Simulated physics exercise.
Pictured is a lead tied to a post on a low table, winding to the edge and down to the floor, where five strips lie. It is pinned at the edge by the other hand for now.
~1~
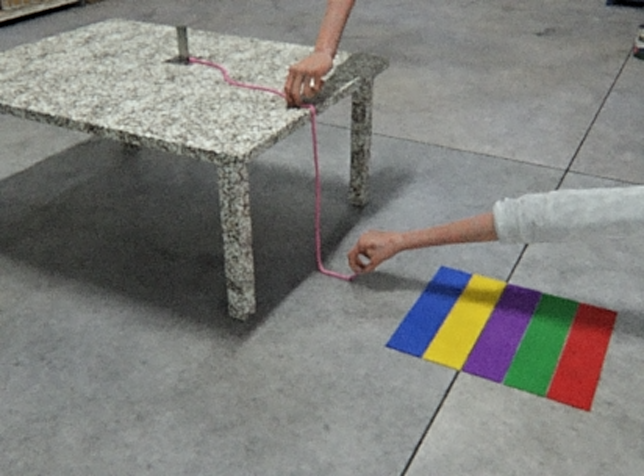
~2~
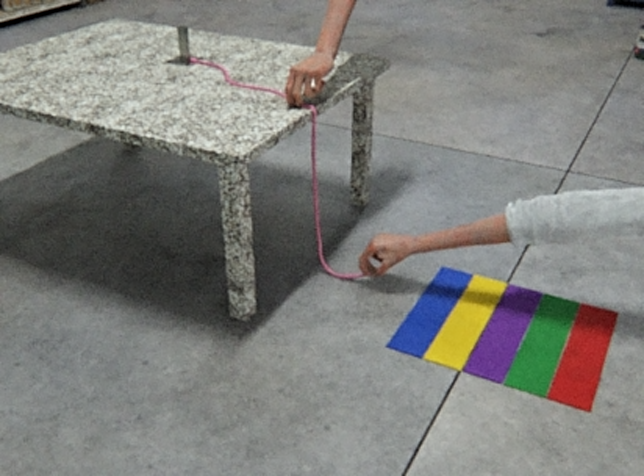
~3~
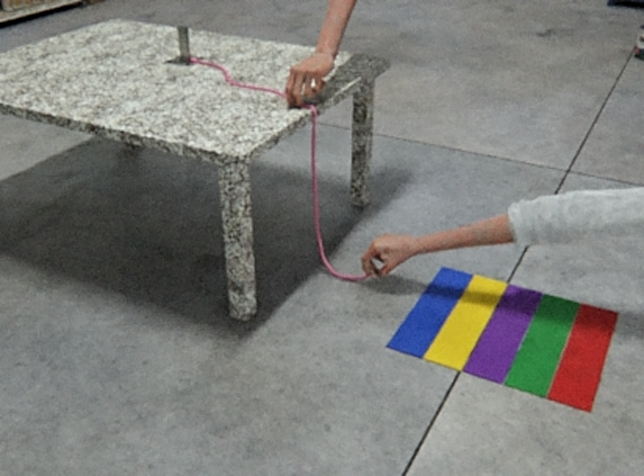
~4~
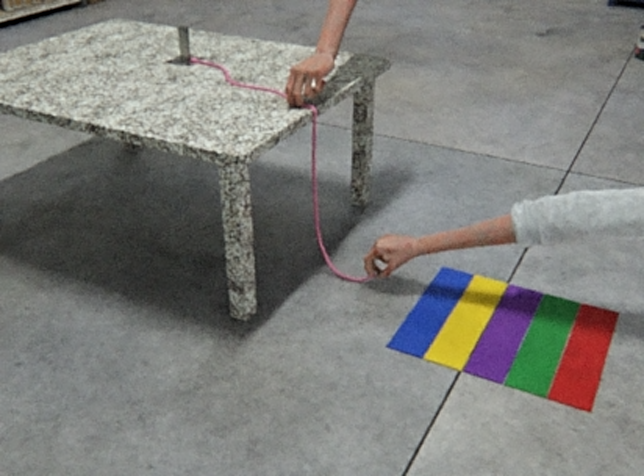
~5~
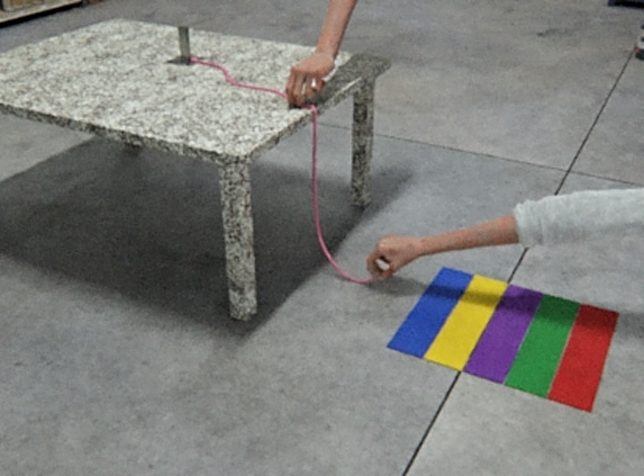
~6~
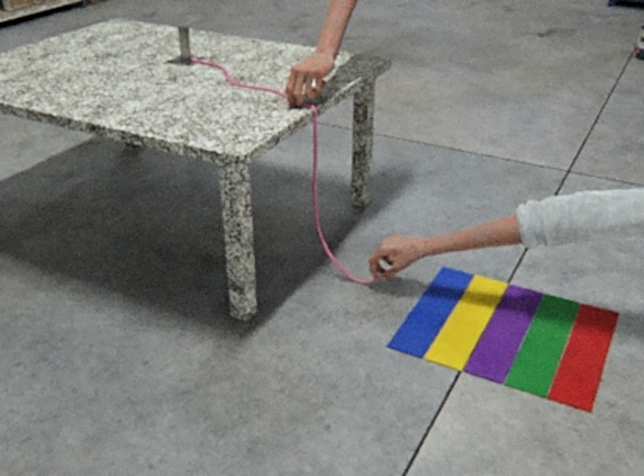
A hand near the floor drew the end of a pink cord slightly to the right, close to five coloured strips, while another hand kept it pinned at the speckled table's edge.
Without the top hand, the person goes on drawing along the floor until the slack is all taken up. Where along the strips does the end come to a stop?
Above the yellow strip.
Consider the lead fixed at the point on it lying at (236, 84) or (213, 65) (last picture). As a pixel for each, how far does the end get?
(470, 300), then (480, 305).
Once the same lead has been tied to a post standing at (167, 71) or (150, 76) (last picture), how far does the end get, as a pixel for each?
Try by try, about (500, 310) and (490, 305).
Soon after, end near (412, 285); short of the strips.
After that, end near (456, 297); over yellow.
At the stop, end near (482, 304); over yellow. It halts on the yellow strip.
